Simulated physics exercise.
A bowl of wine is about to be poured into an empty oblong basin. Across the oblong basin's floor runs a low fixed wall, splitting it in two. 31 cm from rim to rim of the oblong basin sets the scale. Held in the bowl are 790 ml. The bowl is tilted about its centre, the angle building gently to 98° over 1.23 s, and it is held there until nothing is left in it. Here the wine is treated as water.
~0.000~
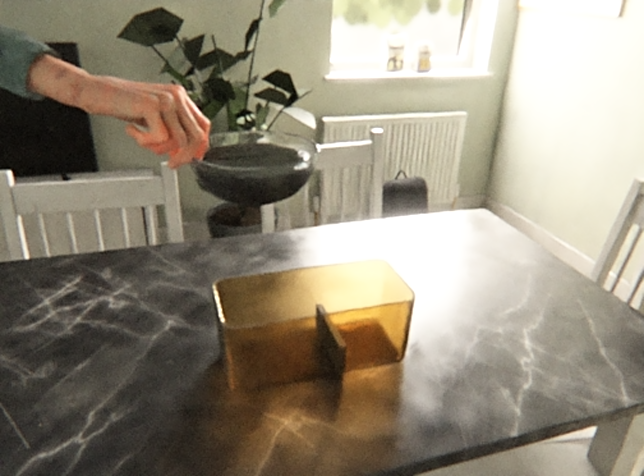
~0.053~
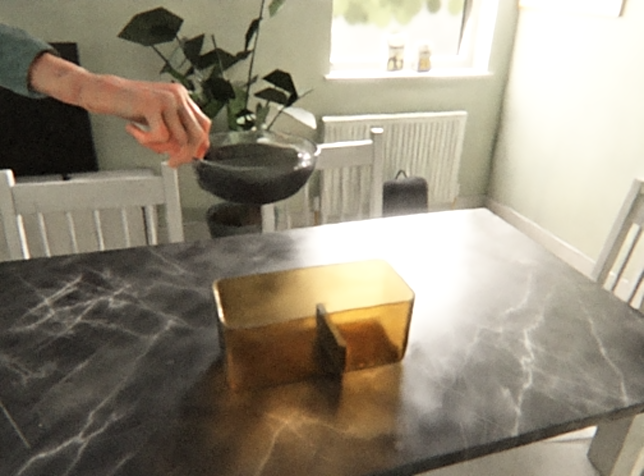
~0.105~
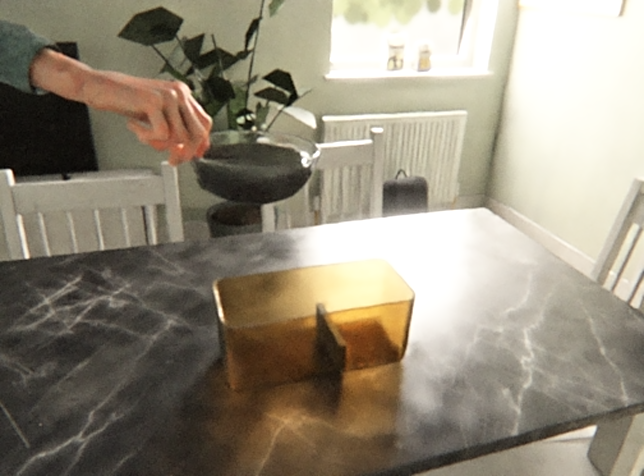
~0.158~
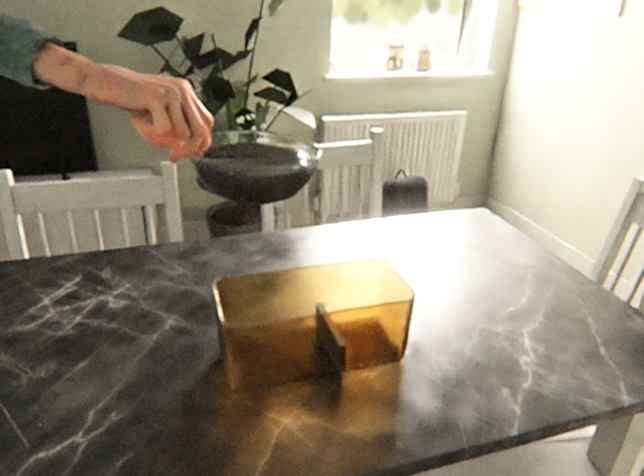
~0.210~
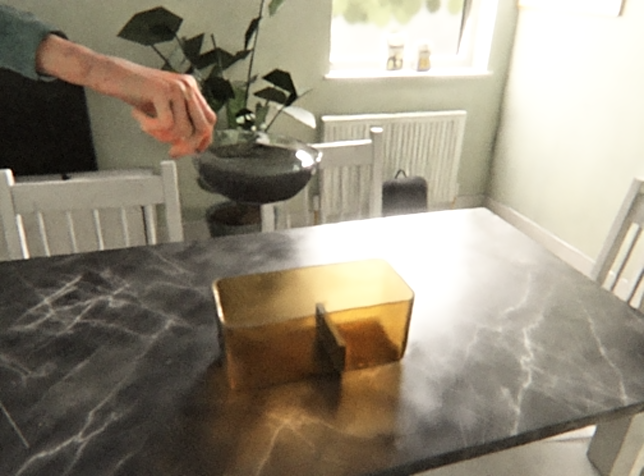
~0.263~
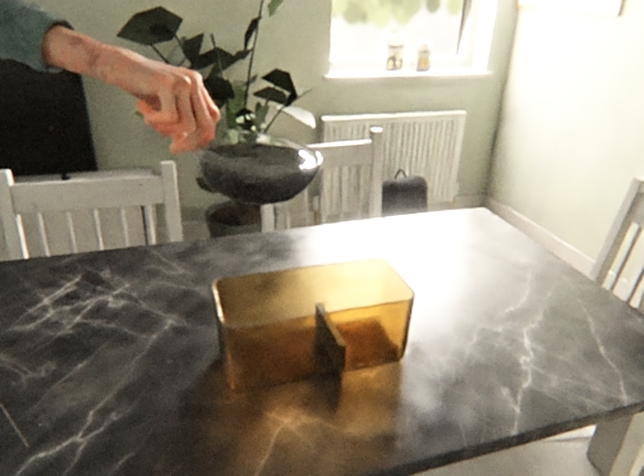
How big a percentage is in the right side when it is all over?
Roughly 82 per cent is in the right side.
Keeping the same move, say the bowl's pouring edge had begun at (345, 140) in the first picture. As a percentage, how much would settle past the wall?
In that case roughly 75 per cent.
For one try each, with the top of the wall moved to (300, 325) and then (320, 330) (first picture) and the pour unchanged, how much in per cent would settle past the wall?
Some 95 in a hundred, then some 85 in a hundred.
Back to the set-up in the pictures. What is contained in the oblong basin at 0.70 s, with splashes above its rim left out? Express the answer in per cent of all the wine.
Around 14 percent.
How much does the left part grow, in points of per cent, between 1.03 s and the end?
It comes to some 9 per cent.
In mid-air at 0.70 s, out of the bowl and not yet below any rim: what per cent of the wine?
At that moment, about 44 percent.
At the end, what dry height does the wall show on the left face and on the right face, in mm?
Left: Roughly 48 mm; right: Roughly 8 mm.
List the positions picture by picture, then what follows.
It leans 0°; its right rim is at (315, 145); the wine meets the walls at (192, 162) and (310, 154); the oblong basin's rim runs from (217, 304) to (401, 278); the wall's top is at (330, 324), in the first picture.
It leans 0°; its right rim is at (316, 146); the wine meets the walls at (192, 162) and (310, 154), in the second picture.
It leans 2°; its right rim is at (316, 147); the wine meets the walls at (193, 161) and (310, 155), in the third picture.
It leans 4°; its right rim is at (316, 149); the wine meets the walls at (194, 161) and (311, 156), in the fourth picture.
It leans 7°; its right rim is at (317, 152); the wine meets the walls at (195, 159) and (312, 156), in the fifth picture.
It leans 11°; its right rim is at (317, 156); the wine meets the walls at (197, 160) and (313, 156), in the sixth picture.
Then, 0.70 s in, the tilt is 60° and 43 per cent is still to pour, 1 is left of the wall and 13 right of it.
Then, 1.03 s in, the tilt is 91° and 2 per cent is still to pour, 8 is left of the wall and 80 right of it.
Then, 1.36 s in, the tilt is 98° and 0 per cent is still to pour, 17 is left of the wall and 82 right of it.
Then, 1.73 s in, the tilt is 98° and 0 per cent is still to pour, 17 is left of the wall and 82 right of it.
Finally, 17 per cent lies left of the wall, 82 right of it and 1 outside.
